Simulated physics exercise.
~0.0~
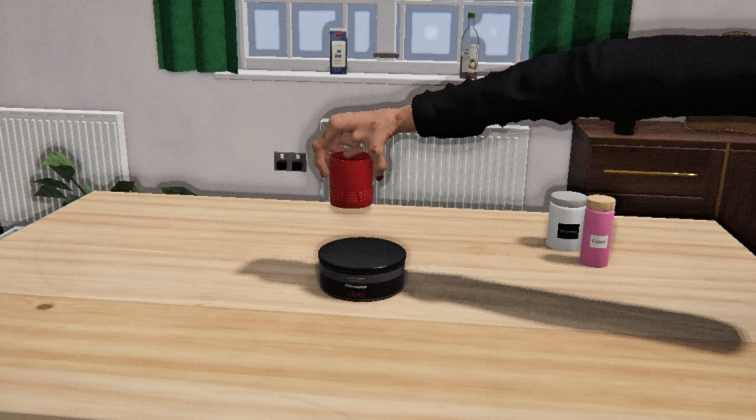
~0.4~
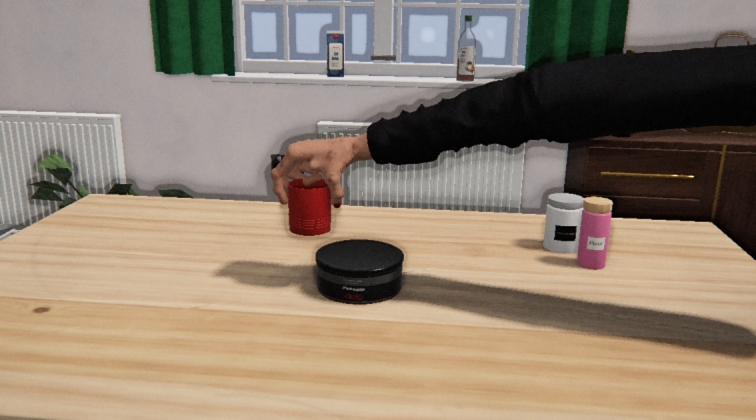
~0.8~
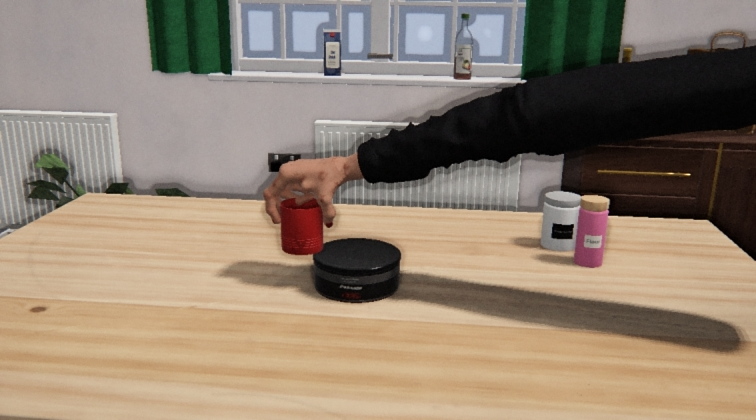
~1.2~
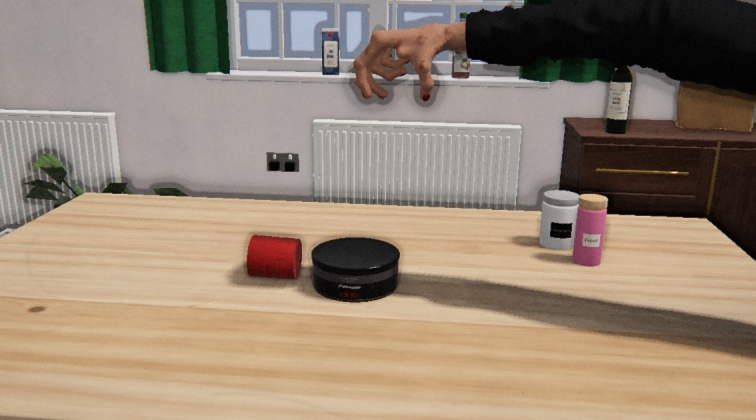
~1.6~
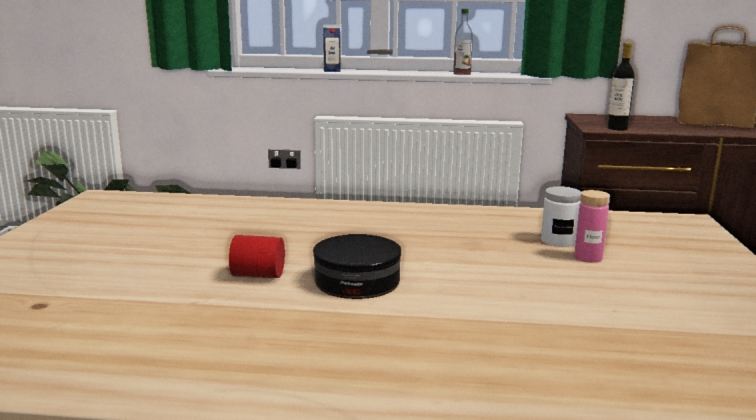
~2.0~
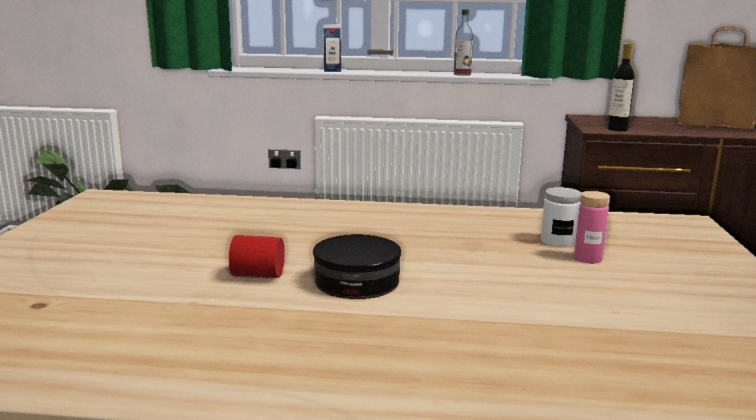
In this clip, a hand lowers a red cup to the left of a round black tub on a wooden table and lets go, and the cup tips over and shifts slightly left. It ends lying on its side, while the tub, white jar and pink shaker stay in place.
